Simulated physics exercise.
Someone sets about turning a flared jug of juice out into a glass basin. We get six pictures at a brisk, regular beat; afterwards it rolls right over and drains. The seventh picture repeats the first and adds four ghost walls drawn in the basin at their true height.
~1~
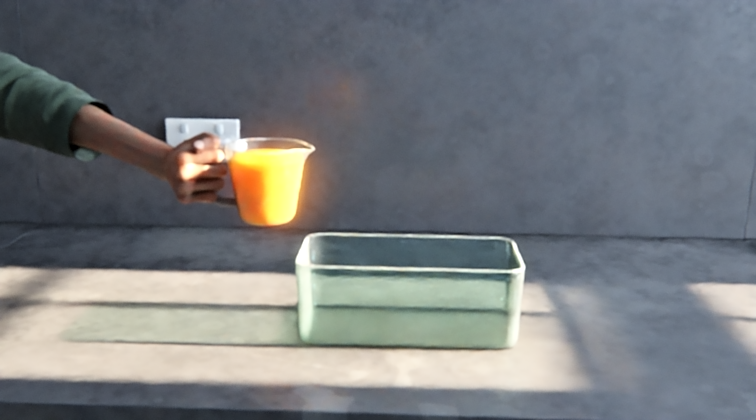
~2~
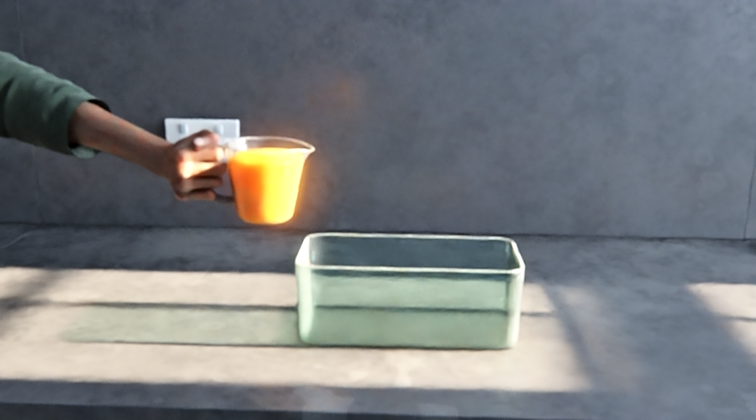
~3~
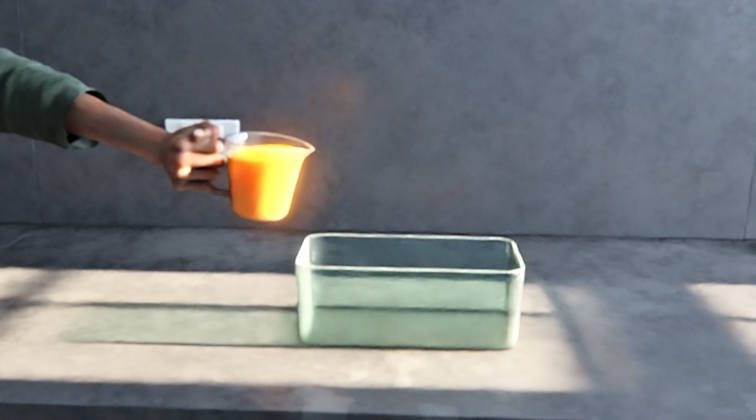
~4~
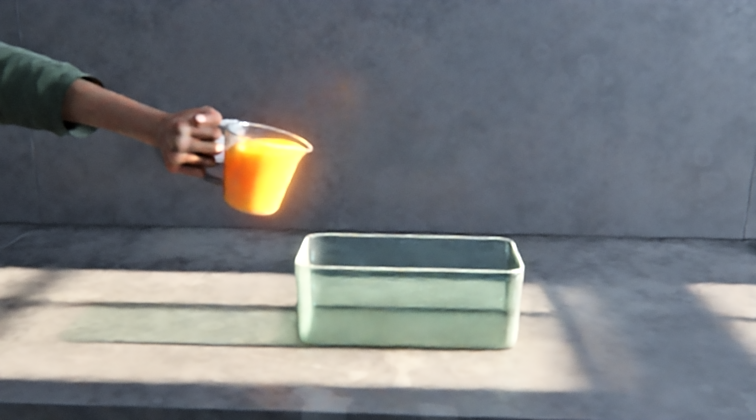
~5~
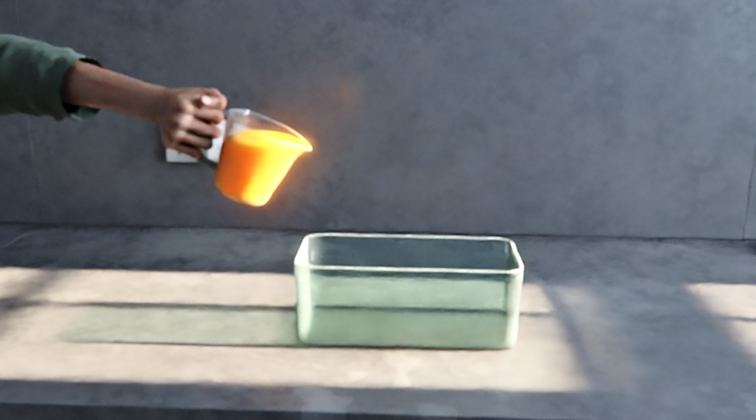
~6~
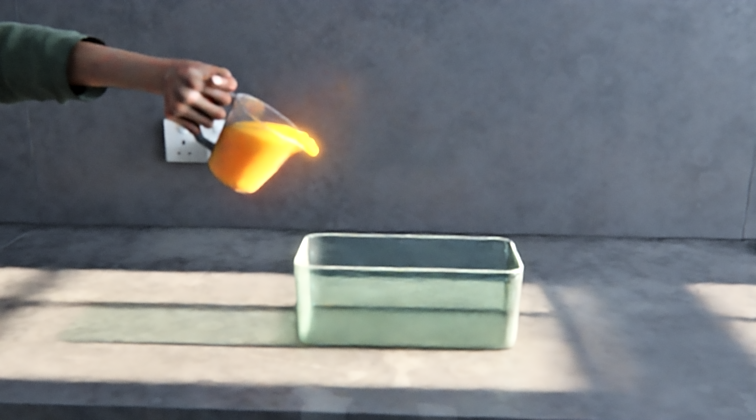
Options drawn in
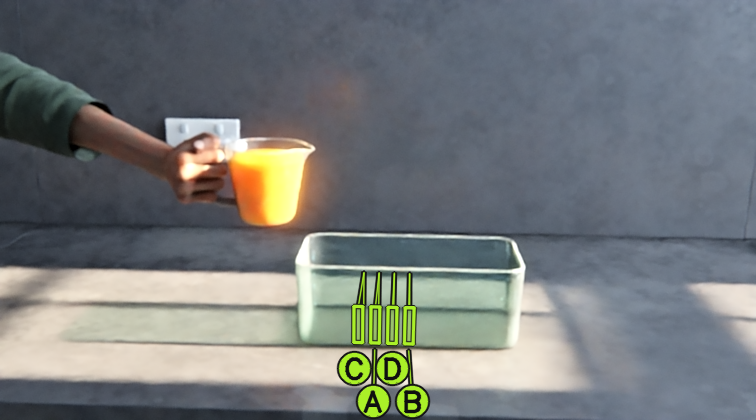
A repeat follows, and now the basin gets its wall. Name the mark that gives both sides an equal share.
I would pick place D.
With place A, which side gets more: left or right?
The right one.
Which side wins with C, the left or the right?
More ends on the right.
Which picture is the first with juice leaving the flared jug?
In picture 6.
On the marked copy, A at (374, 349); B at (408, 350); C at (357, 349); D at (391, 349).
Choosing A, about 14 % ends left of the wall and 84 % right of it.
Choosing B, about 88 % ends left of the wall and 5 % right of it; 7 % is lost outside.
Choosing C, about 6 % ends left of the wall and 92 % right of it.
Choosing D, about 54 % ends left of the wall and 43 % right of it; 3 % is lost outside.
